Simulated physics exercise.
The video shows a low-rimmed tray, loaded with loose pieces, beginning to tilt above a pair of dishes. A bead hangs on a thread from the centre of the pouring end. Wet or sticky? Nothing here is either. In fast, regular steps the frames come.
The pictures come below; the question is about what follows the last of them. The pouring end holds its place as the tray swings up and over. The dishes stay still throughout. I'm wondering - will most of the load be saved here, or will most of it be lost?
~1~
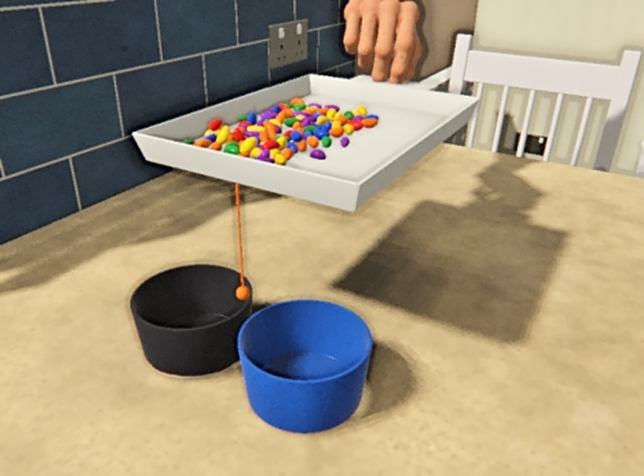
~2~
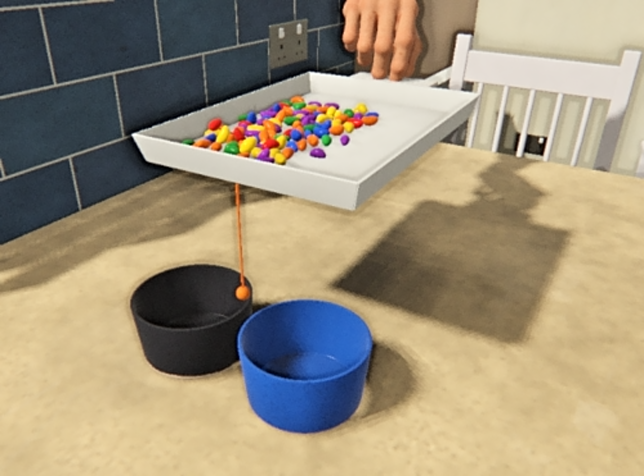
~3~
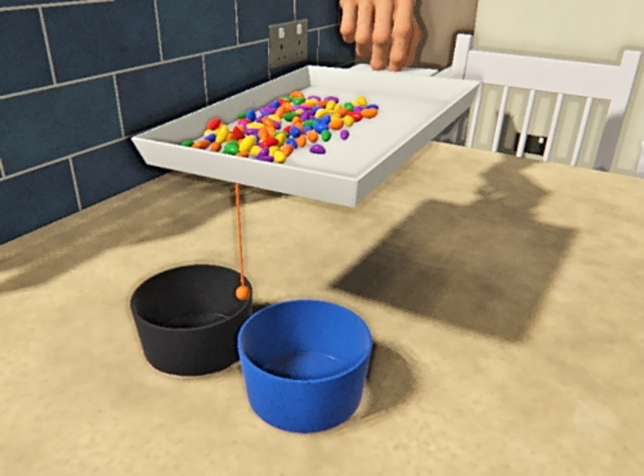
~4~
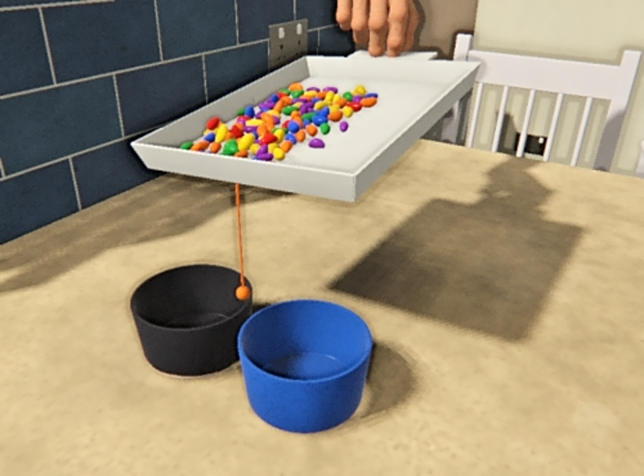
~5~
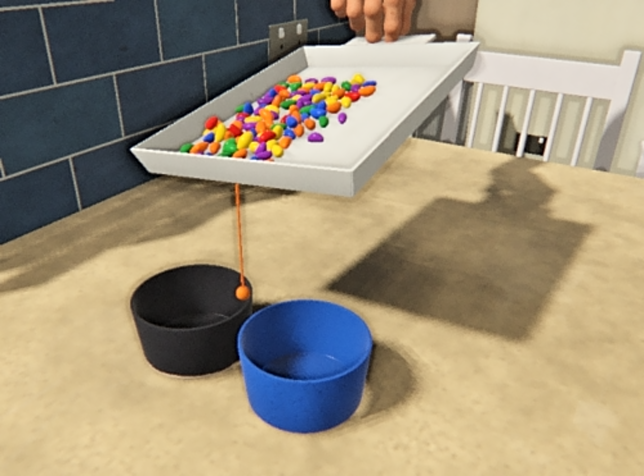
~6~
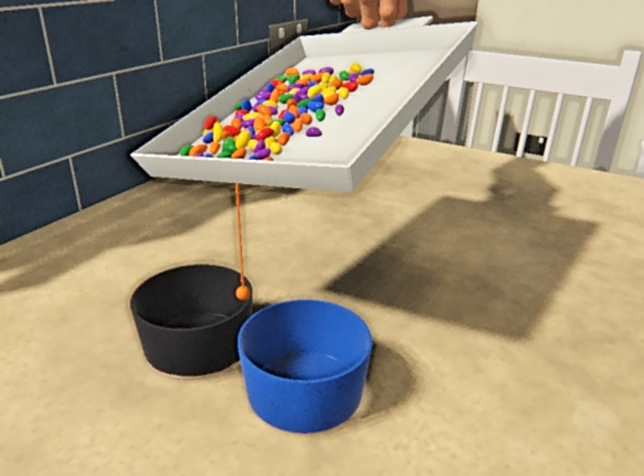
Most of the load lands in the dishes.
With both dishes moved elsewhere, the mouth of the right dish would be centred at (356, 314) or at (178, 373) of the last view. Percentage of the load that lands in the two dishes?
Roughly 10% first, roughly 0% second.
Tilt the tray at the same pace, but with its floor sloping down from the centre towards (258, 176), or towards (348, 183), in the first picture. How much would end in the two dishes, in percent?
You'd see roughly 10 per cent the first time and 80 per cent the second.
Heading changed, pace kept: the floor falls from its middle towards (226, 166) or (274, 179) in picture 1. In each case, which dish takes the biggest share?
So, first the left-side one, then the right-side one.
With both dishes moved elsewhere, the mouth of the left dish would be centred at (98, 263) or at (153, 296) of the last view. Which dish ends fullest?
One: The right one. Two: The left-hand dish.
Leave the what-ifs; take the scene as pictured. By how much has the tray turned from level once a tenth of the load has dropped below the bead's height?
Roughly 100 degrees of turn.
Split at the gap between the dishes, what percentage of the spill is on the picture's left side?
Near 100 %.
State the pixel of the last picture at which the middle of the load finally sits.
Roughly pixel (183, 331).
Soon after the last picture, tray tipped steeply; all on the tray.
A little later, tray tipped past a quarter turn; most on the tray; a small part in the left dish; a small part in the air.
Later still, tray tipped past a quarter turn; about two thirds in the left dish; about a quarter outside both.
At rest, tray tipped past a quarter turn; none in the right dish; about two thirds in the left dish; about a quarter outside both.
